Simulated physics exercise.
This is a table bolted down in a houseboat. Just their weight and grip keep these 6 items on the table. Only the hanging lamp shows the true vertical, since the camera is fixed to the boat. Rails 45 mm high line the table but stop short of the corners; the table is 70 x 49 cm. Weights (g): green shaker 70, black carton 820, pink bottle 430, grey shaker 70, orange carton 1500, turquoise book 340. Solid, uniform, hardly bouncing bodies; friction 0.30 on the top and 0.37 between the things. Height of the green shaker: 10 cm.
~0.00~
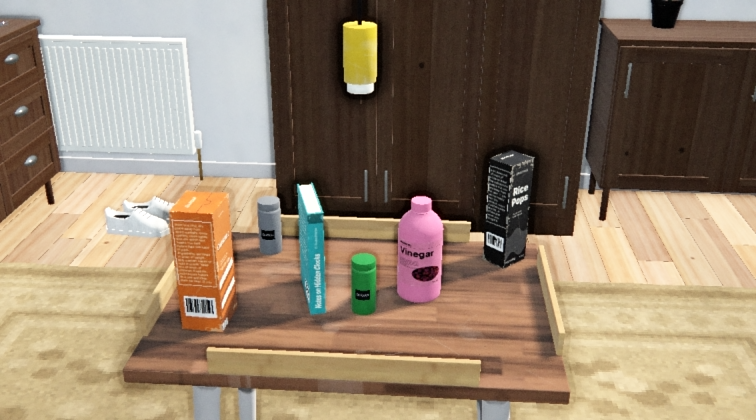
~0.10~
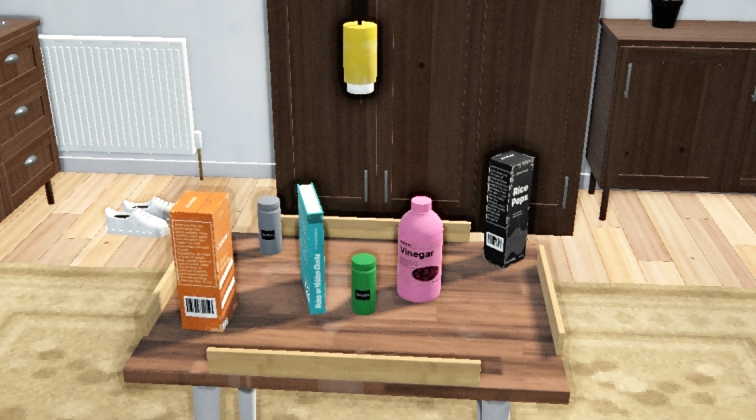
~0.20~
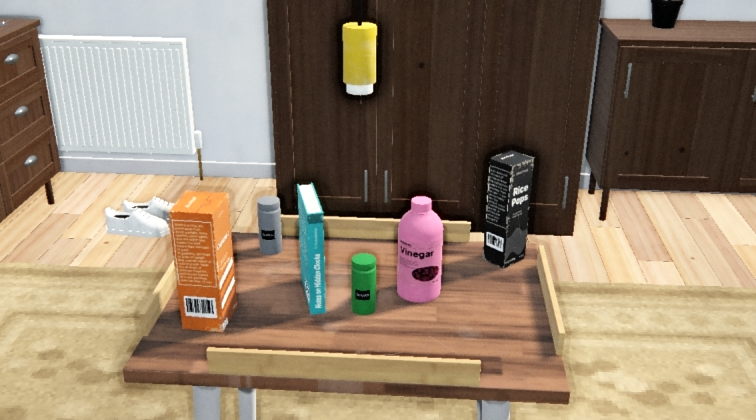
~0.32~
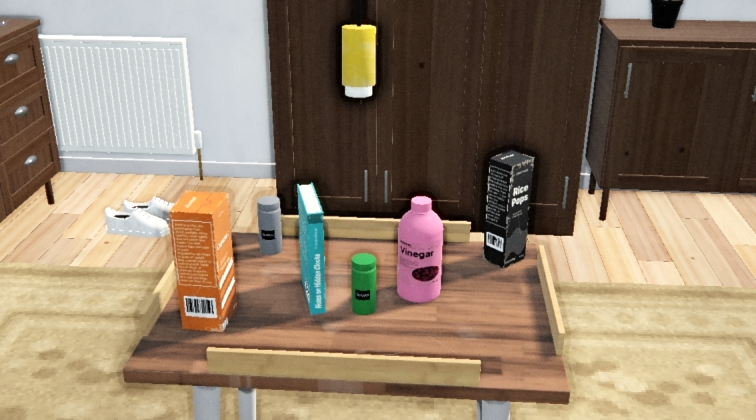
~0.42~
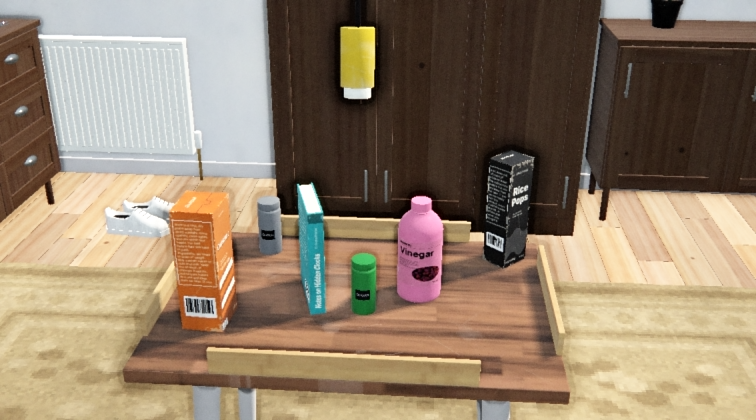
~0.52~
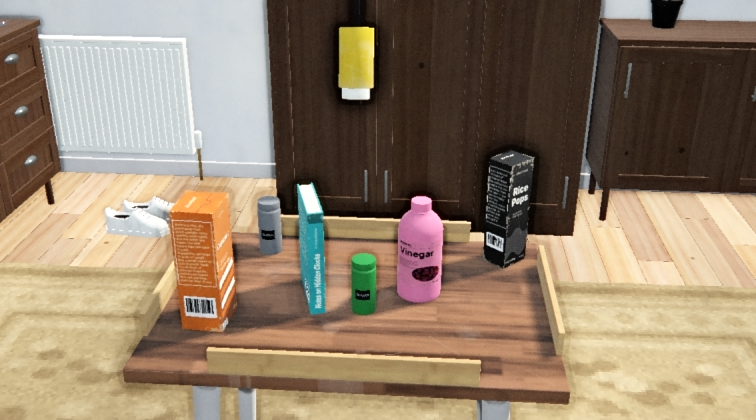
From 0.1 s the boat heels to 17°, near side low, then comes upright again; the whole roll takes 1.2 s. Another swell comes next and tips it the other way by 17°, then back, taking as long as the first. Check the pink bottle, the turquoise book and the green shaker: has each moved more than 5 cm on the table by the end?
Pink bottle - no; turquoise book - no; green shaker - no.
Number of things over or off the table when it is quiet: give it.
It adds up to 0.
By 0.82 s, boat heeled 15°, near side down.
By 1.52 s, boat heeled 5°, far side down.
By 2.02 s, boat heeled 15°, far side down.
By 2.52 s, boat level.
When it is over (3.0 s), all 6 within 5 cm of the start. In the last view, pink bottle near (420, 247), turquoise book near (311, 248).
